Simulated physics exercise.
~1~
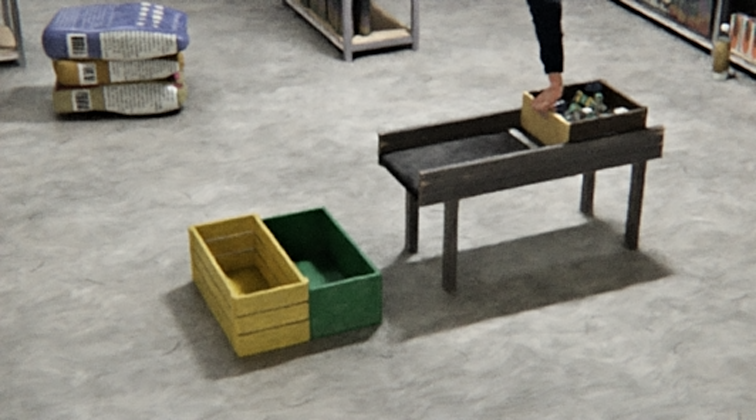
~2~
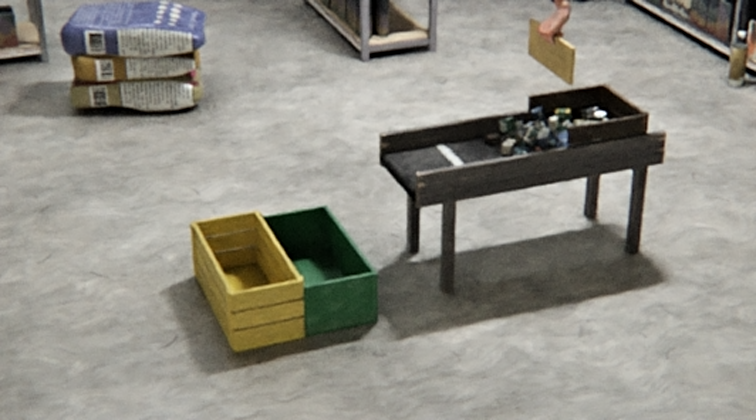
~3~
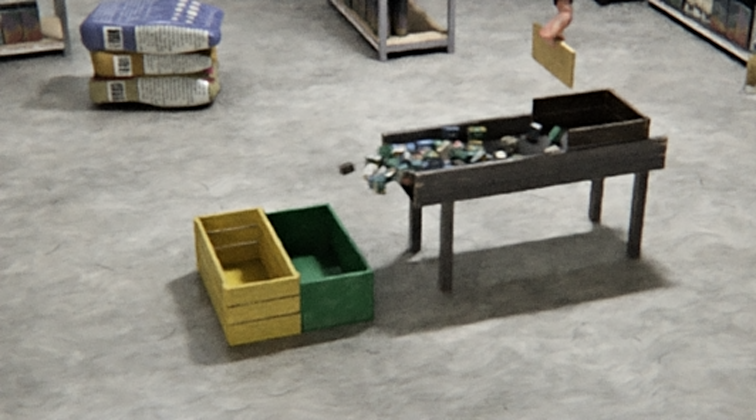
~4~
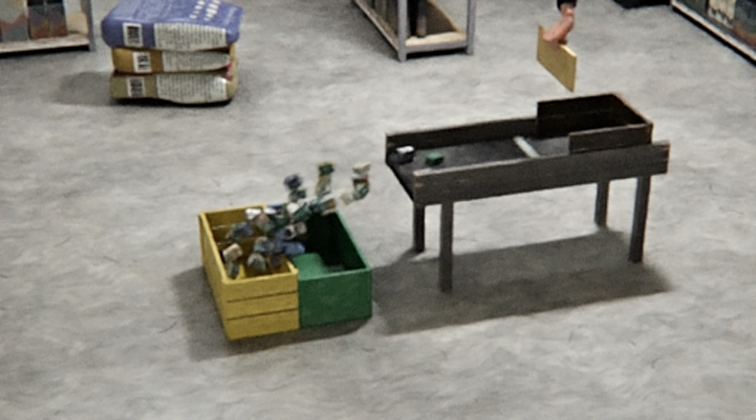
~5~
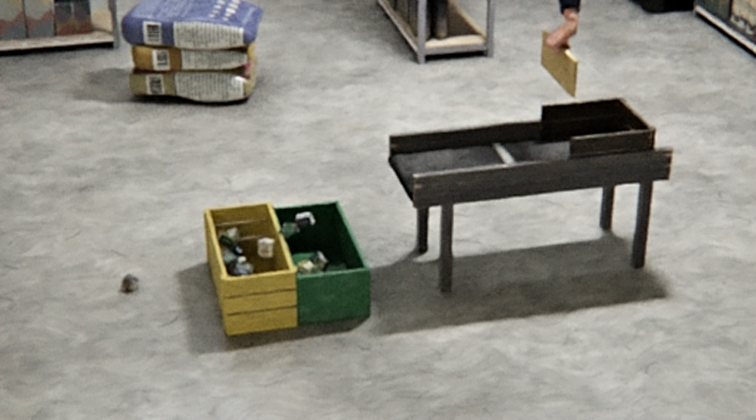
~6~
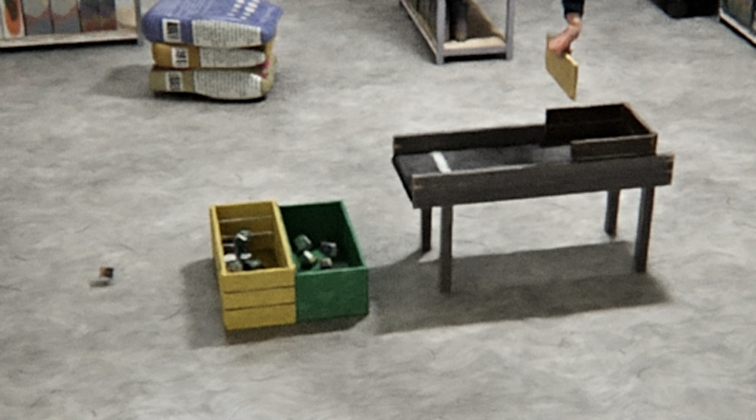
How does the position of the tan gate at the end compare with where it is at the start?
At the start the gate stands at the left side of the black pen, holding the cartons in. At the end it is held up in the air by a hand, above the open pen.
